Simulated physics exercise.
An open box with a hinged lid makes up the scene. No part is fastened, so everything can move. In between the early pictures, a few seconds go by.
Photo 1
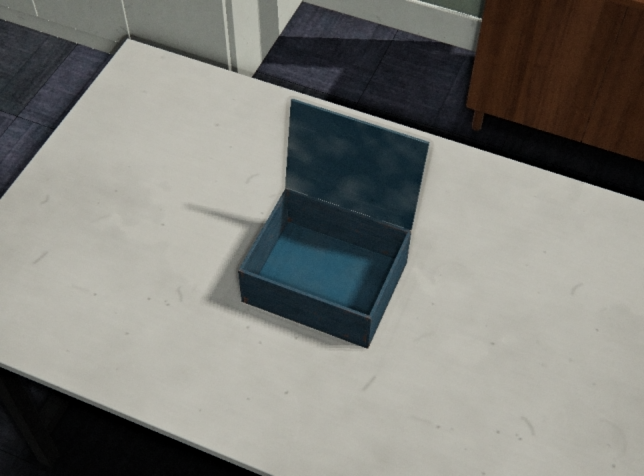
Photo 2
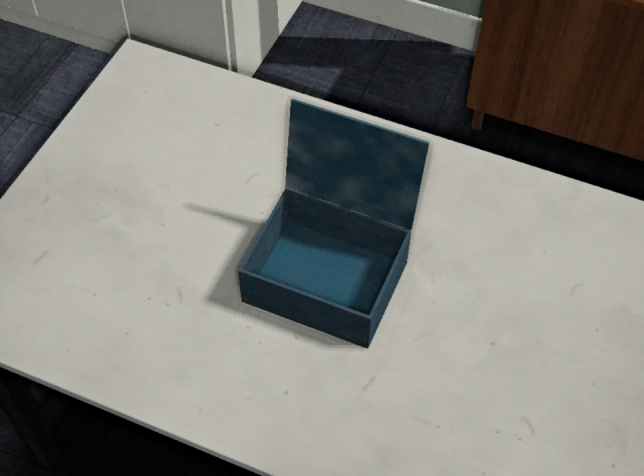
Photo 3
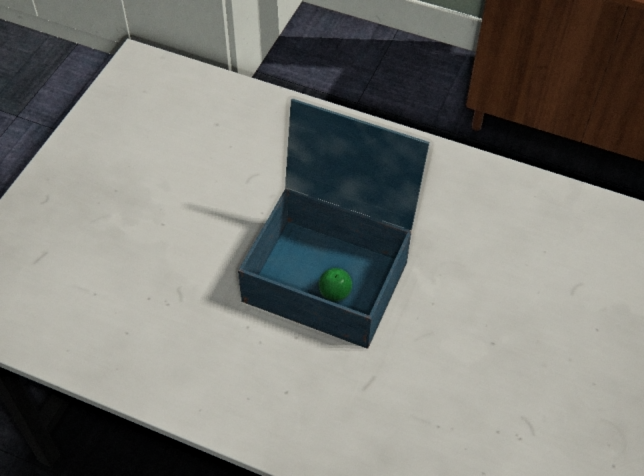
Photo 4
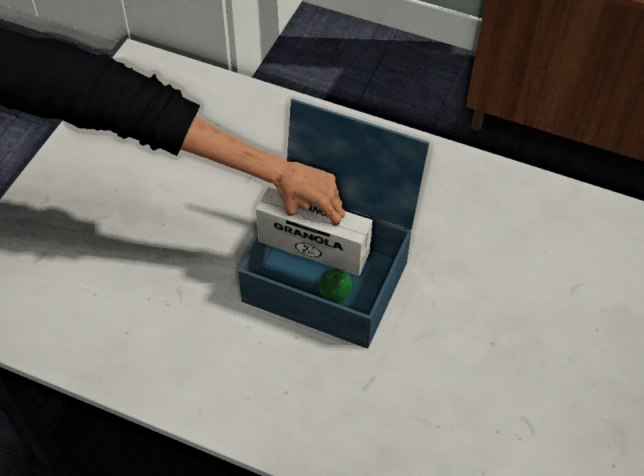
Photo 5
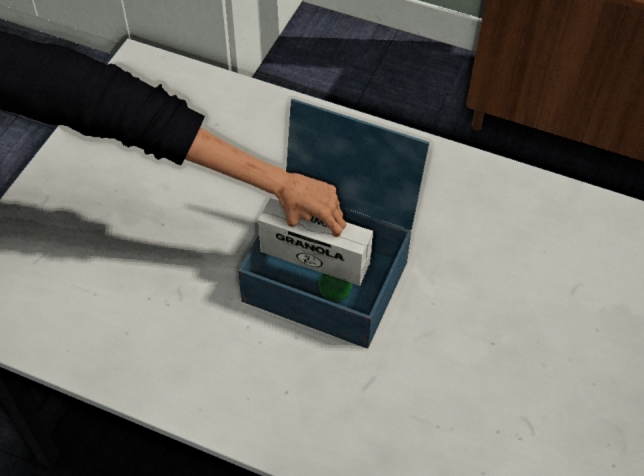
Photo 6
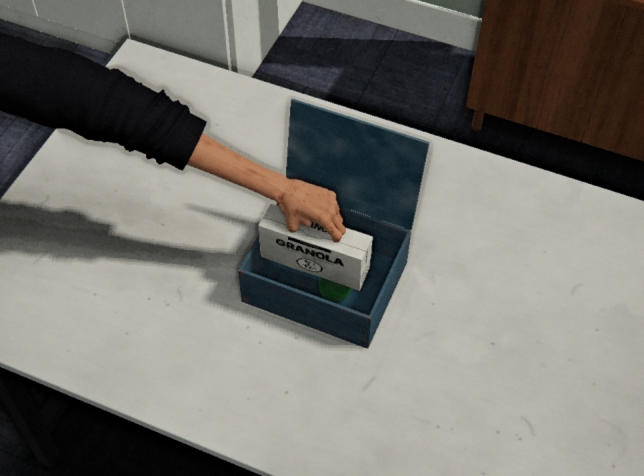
A green apple appears inside an open blue box with a hinged lid, which sits empty on a pale table at first. Then a hand in a dark sleeve reaches in from the left, holding a white granola packet, and lowers it slightly into the box, partly covering the apple.
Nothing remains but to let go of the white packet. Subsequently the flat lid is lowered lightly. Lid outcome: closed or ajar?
The lid lowers completely.
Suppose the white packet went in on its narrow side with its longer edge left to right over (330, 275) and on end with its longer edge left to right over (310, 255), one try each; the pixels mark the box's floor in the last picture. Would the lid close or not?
Well, first it fits down fine, and then it won't go down.
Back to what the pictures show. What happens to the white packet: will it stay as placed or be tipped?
At the finish the white packet goes crooked.
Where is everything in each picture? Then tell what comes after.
In the first picture, the last thing is not in view yet.
In the second picture, the last thing is not in view yet.
In the third picture, the last thing is not in view yet; green apple (335, 285).
In the fourth picture, coming down; white packet (314, 232); green apple (335, 285).
In the fifth picture, coming down; white packet (315, 242).
In the sixth picture, in place under the hand; white packet (315, 247).
Then, 0.50 s later than the last frame, white packet tilted by 49° near (339, 253); green apple moved about its own width.
Then, 1.20 s later than the last frame, lid starting down; white packet on its side near (343, 257); green apple moved about its own width.
Then, 1.70 s later than the last frame, lid 51° above the rim; white packet on its side near (343, 257); green apple moved about its own width.
Then, 2.10 s later than the last frame, lid 16° above the rim; white packet on its side near (343, 257); green apple moved about its own width.
When it is over, lid shut; lying over in the box, white packet; moved from the start, green apple. End places, in pixels of the last picture, white packet near (343, 257).
